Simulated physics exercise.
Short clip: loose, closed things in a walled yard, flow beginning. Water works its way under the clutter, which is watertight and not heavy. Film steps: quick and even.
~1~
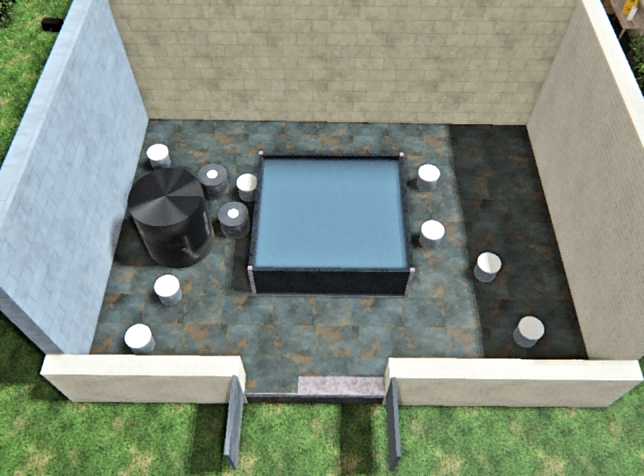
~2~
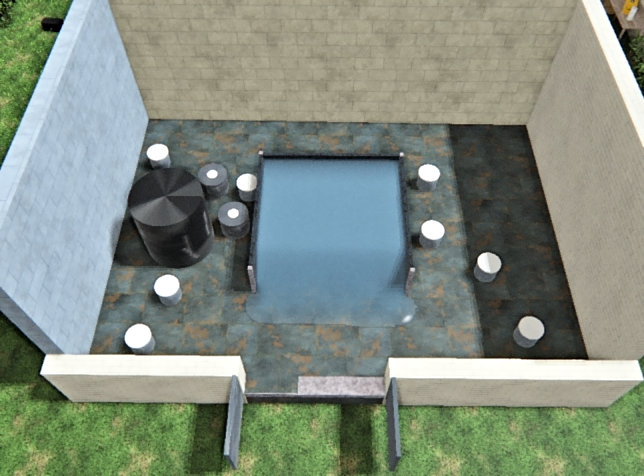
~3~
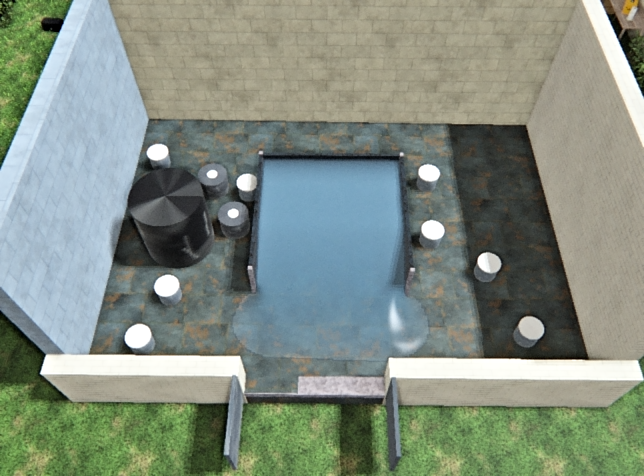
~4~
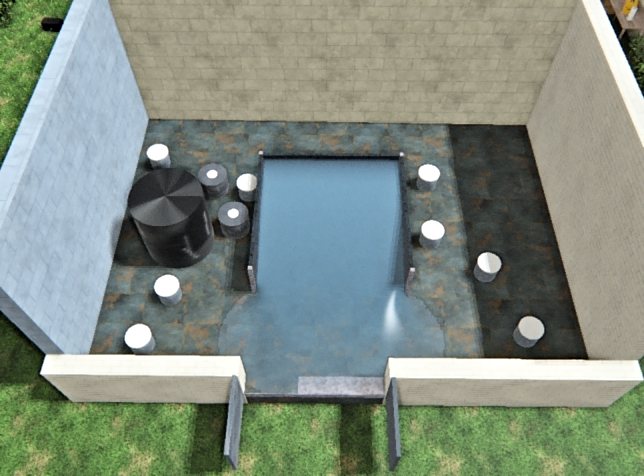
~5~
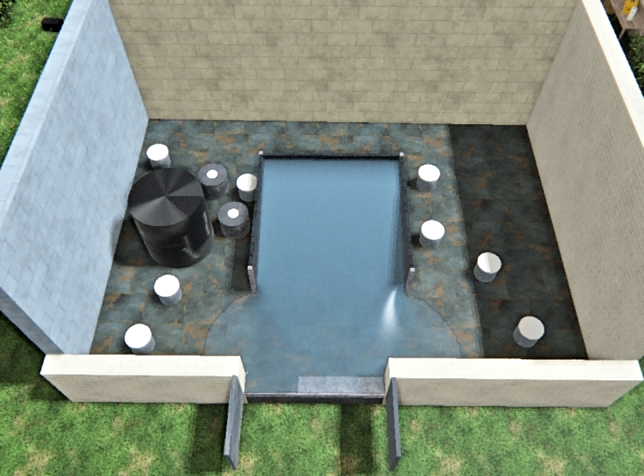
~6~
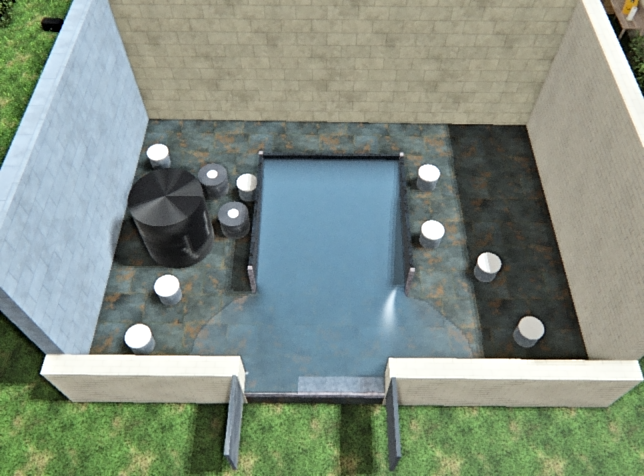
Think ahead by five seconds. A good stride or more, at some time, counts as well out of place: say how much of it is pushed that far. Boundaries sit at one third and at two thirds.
It does not reach a third.
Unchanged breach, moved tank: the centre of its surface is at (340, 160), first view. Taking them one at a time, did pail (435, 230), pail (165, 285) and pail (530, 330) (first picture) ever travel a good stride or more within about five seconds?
Taking them in turn: Kept near its start; kept near its start; got sent well off.
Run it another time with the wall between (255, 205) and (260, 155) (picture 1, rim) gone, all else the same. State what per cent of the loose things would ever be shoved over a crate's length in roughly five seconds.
That works out to some 60 %.
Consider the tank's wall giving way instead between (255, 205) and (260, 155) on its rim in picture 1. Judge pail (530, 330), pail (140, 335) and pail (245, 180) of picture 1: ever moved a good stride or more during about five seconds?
Working through them in order, the first not displaced that far, the second gets shoved clear and the last gets shoved clear.
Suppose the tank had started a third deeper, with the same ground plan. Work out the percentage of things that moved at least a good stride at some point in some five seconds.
About 40 %.
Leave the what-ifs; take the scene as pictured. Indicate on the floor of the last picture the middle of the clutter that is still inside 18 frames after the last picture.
Mean position: Approx. (302, 216) px.
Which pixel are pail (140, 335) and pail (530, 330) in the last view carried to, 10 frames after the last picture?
Roughly (109, 295) and (568, 280).
A moment on, 0 of 10 are well off their spots; 0 afloat.
Next, 2 of 10 are well off their spots; 0 afloat.
Later, 2 of 10 are well off their spots; 1 afloat.
In the end, 2 of 10 are well off their spots, and 2 have been at some point; 1 afloat.
